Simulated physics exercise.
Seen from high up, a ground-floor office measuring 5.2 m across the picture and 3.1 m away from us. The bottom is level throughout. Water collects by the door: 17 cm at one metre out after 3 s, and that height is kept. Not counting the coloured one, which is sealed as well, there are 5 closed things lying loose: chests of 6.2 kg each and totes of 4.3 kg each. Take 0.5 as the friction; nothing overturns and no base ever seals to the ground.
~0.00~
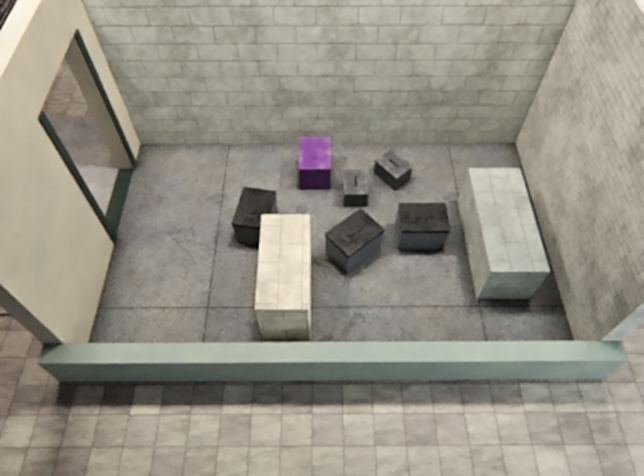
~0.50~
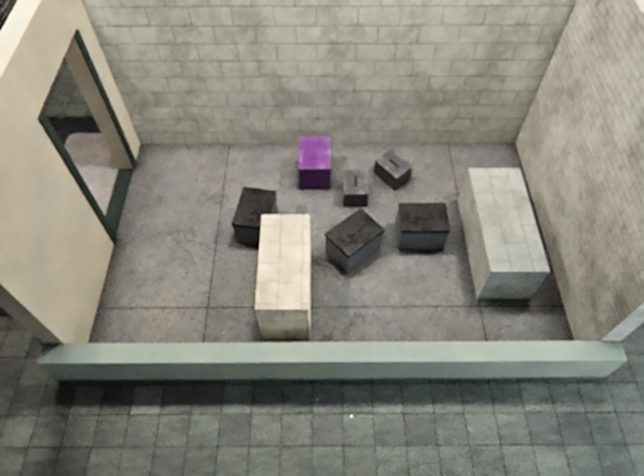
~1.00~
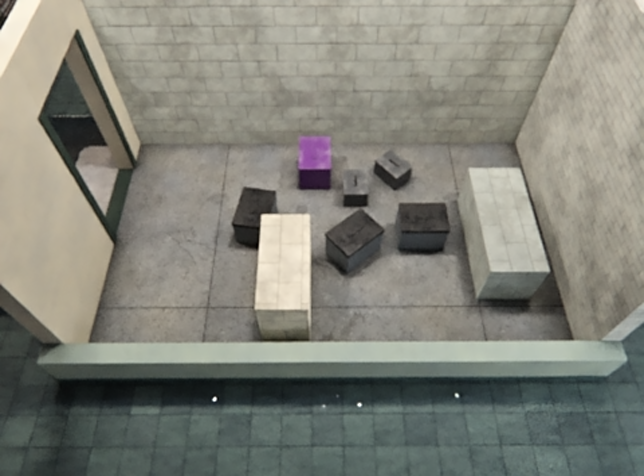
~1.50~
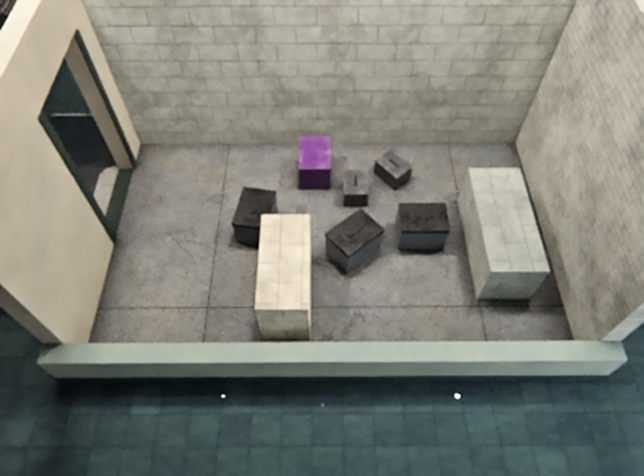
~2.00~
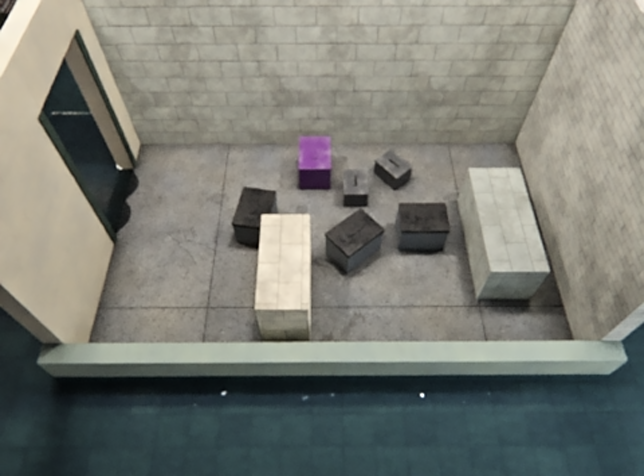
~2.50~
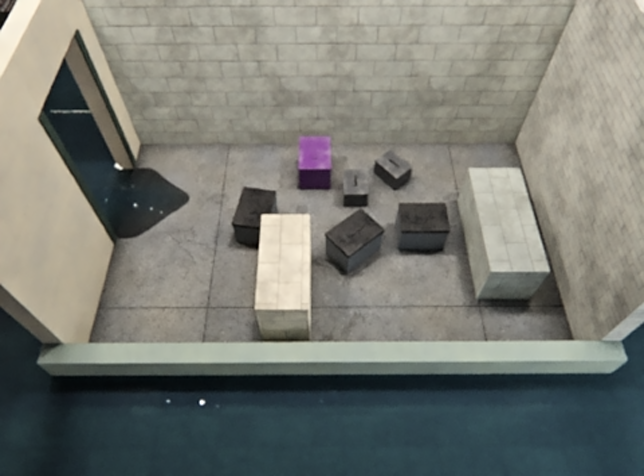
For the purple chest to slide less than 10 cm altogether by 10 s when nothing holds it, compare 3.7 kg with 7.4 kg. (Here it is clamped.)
It looks like no mass offered suffices.
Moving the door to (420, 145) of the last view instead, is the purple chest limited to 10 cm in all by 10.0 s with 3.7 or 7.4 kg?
In that case only the heavier option works.
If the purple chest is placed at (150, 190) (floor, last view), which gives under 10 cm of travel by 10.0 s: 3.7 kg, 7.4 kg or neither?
No load works.
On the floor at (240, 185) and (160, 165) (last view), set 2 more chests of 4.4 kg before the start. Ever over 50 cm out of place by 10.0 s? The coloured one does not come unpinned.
Those two come out over the line and inside the line, in that order.
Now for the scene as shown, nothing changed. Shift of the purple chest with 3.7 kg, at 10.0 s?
I'd put it at roughly 250 cm.
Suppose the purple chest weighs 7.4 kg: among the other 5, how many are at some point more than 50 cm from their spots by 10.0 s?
I count 5 of them.
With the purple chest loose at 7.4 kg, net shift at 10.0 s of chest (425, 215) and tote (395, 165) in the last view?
140 cm and 250 cm respectively.
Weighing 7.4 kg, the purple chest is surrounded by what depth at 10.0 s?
Something like 12 centimetres.
After 3.5 s the purple chest would be 0 cm from its start with 3.7 kg and 0 cm from its start with 7.4 kg; 0 cm of water round it then.
After 4.5 s the purple chest would be 22 cm from its start with 3.7 kg and 17 cm from its start with 7.4 kg; 3 cm of water round it then.
After 7.0 s the purple chest would be 226 cm from its start with 3.7 kg and 196 cm from its start with 7.4 kg; 5 cm of water round it then.
After 10.0 s the purple chest would be 247 cm from its start with 3.7 kg and 244 cm from its start with 7.4 kg; 12 cm of water round it then.
